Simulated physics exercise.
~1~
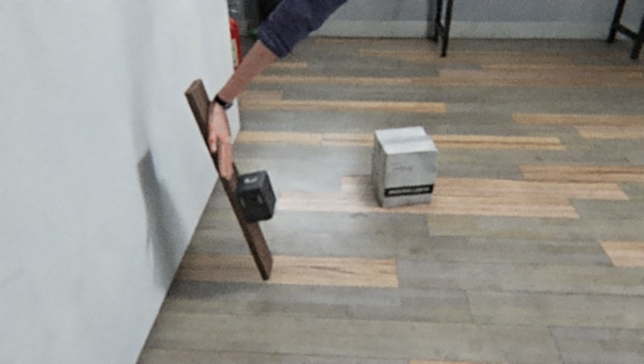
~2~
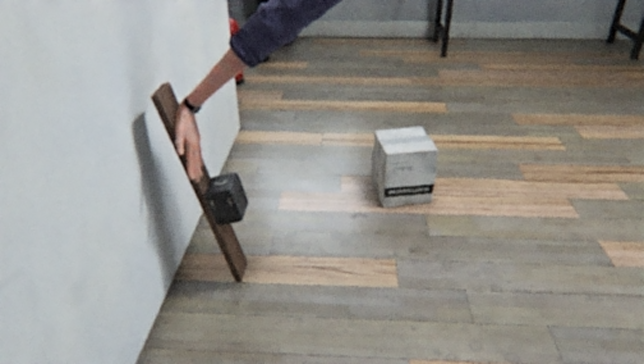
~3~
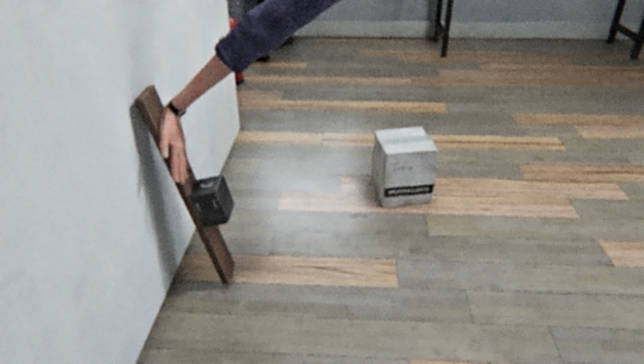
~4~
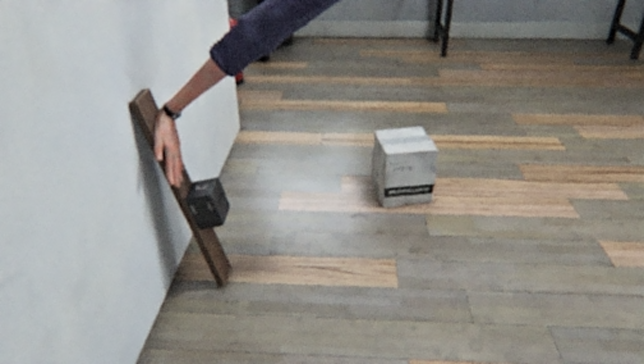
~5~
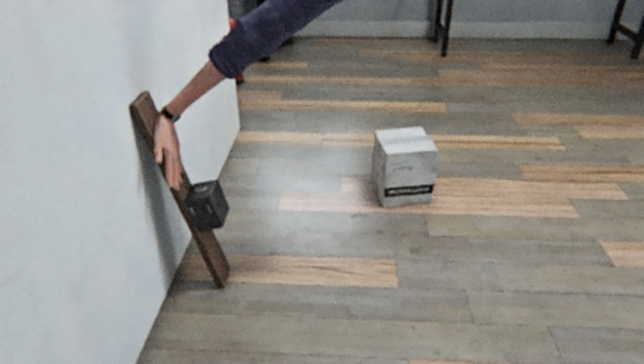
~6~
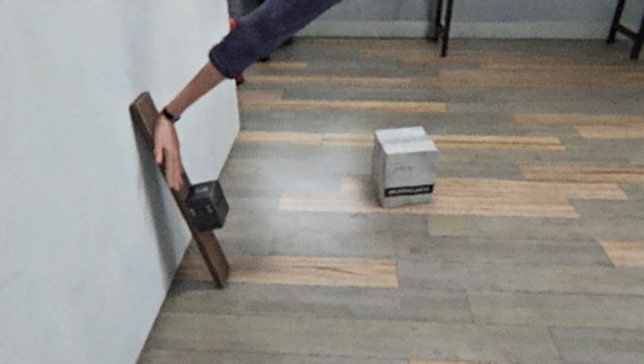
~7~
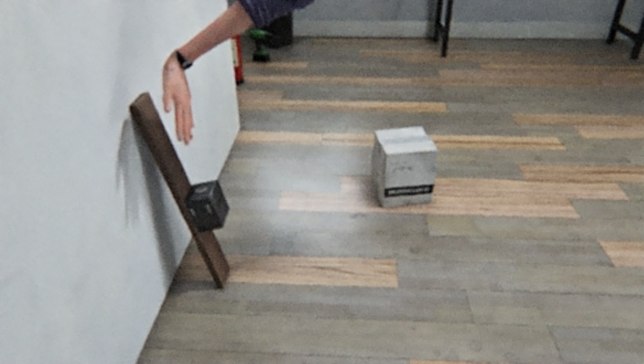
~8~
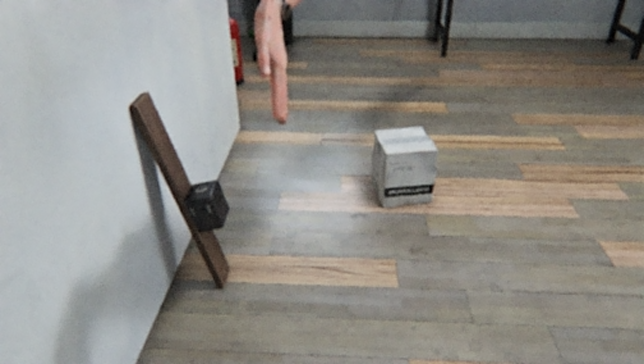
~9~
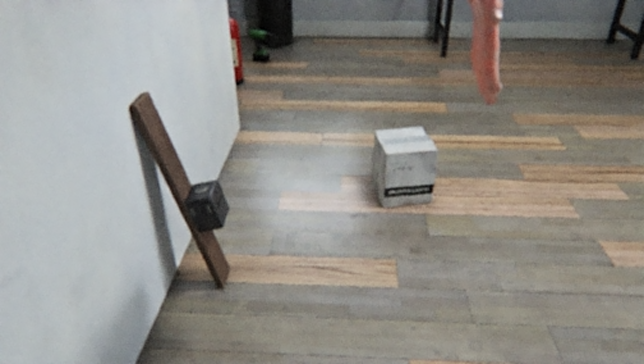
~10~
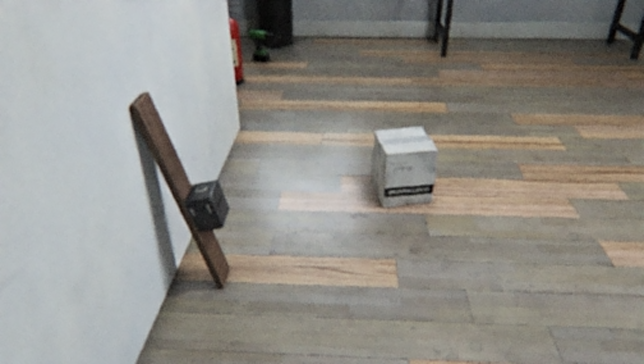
On a wood-patterned floor beside a pale wall, a hand moves a brown plank with a dark block on it left until it leans against the wall, then lets go and withdraws; the plank stays leaning, and a white box nearby remains still.
